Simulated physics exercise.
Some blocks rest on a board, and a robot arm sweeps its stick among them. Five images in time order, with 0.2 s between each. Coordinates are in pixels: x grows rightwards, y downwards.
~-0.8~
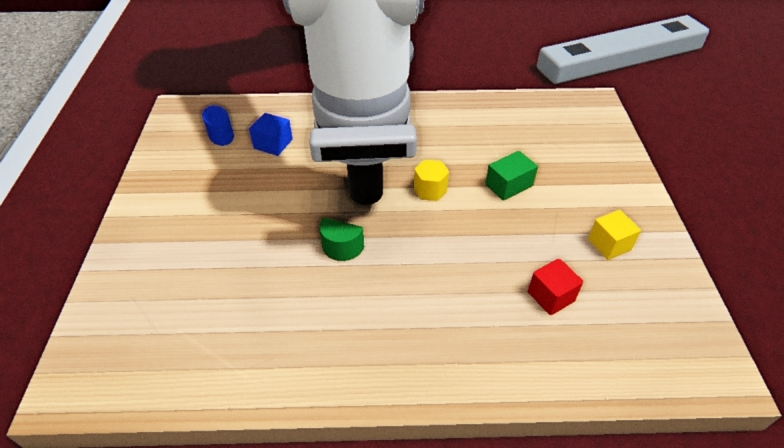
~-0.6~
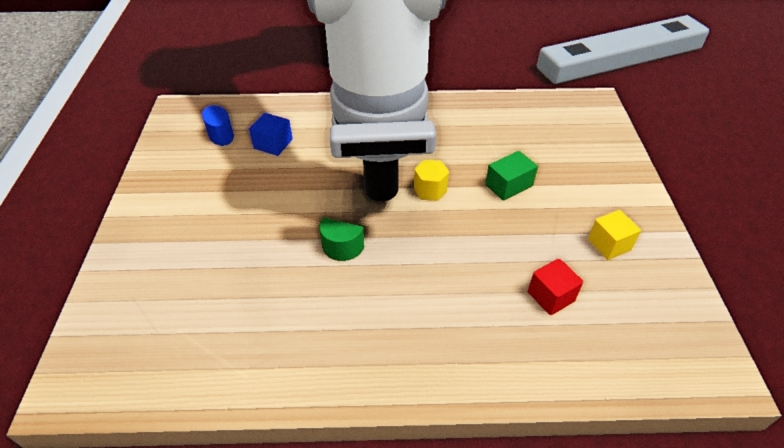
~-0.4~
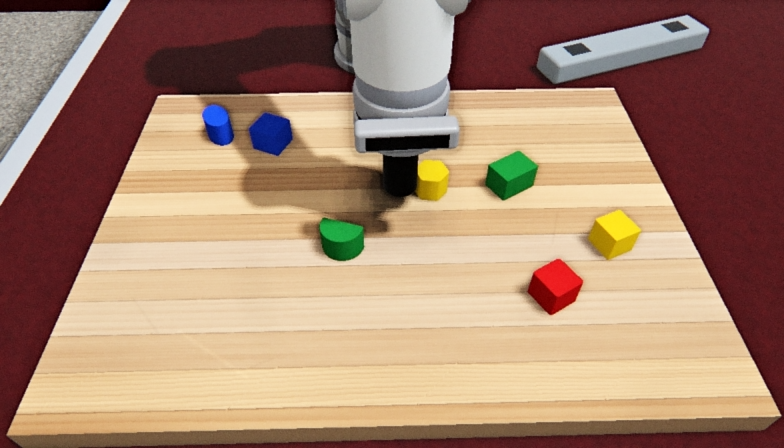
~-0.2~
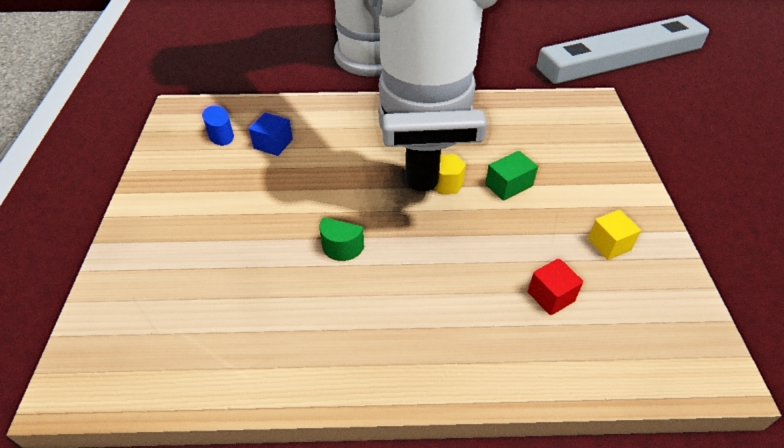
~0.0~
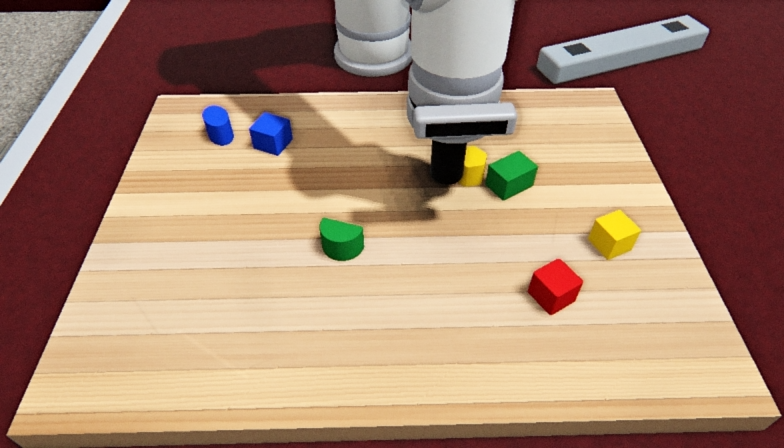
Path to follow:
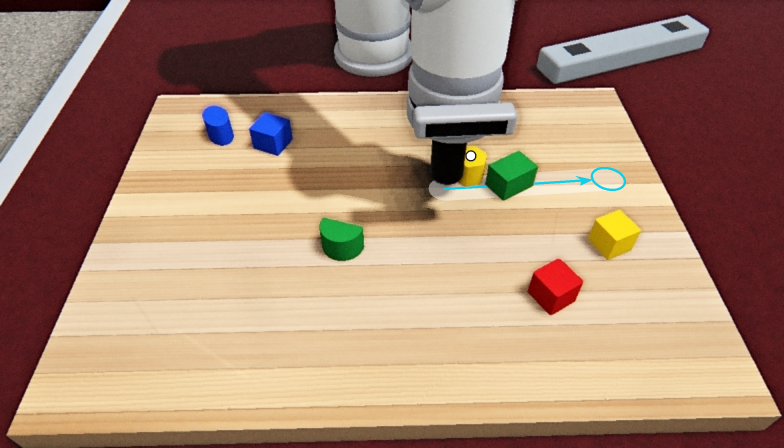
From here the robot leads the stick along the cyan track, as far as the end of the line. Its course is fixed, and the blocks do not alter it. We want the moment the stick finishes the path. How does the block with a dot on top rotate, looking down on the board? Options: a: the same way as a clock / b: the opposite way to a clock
Correct choice: B.
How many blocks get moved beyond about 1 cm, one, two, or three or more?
The number of blocks that move over 1 cm is two.
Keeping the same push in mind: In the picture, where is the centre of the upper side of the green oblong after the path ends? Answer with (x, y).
I think it will end close to (652, 177).
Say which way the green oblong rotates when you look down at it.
The block spins clockwise.
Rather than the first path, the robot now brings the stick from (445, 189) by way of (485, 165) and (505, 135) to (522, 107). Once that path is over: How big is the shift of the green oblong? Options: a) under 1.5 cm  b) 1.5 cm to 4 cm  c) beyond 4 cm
a.
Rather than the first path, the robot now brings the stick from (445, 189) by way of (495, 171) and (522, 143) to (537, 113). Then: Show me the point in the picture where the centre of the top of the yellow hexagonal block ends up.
The middle of its top is at (568, 104).
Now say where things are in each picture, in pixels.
The first frame shows tip of the stick (366, 194), middles of tops, yellow hexagonal block (432, 170), green oblong (514, 165), yellow square piece (618, 224).
The second frame shows stick (382, 191), nothing pushed.
The third frame shows stick (400, 187), nothing pushed.
The fourth frame shows stick (422, 181), yellow hexagonal block (449, 164).
The fifth frame shows stick (446, 175), yellow hexagonal block (471, 156), green oblong (514, 165), yellow square piece (618, 224).
The line goes from (445, 189) to (608, 179); the dot is on the yellow hexagonal block.
The first path, step by step. One third of the way, stick (503, 172); yellow hexagonal block (505, 144), turned 70° anticlockwise; green oblong (545, 164).
Two thirds of the way, stick (559, 168); yellow hexagonal block (510, 143), turned 95° anticlockwise; green oblong (601, 168), turned 30° clockwise.
At the end, stick (614, 165); yellow hexagonal block (510, 143), turned 95° anticlockwise; green oblong (652, 177), turned 85° clockwise; yellow square piece unmoved.
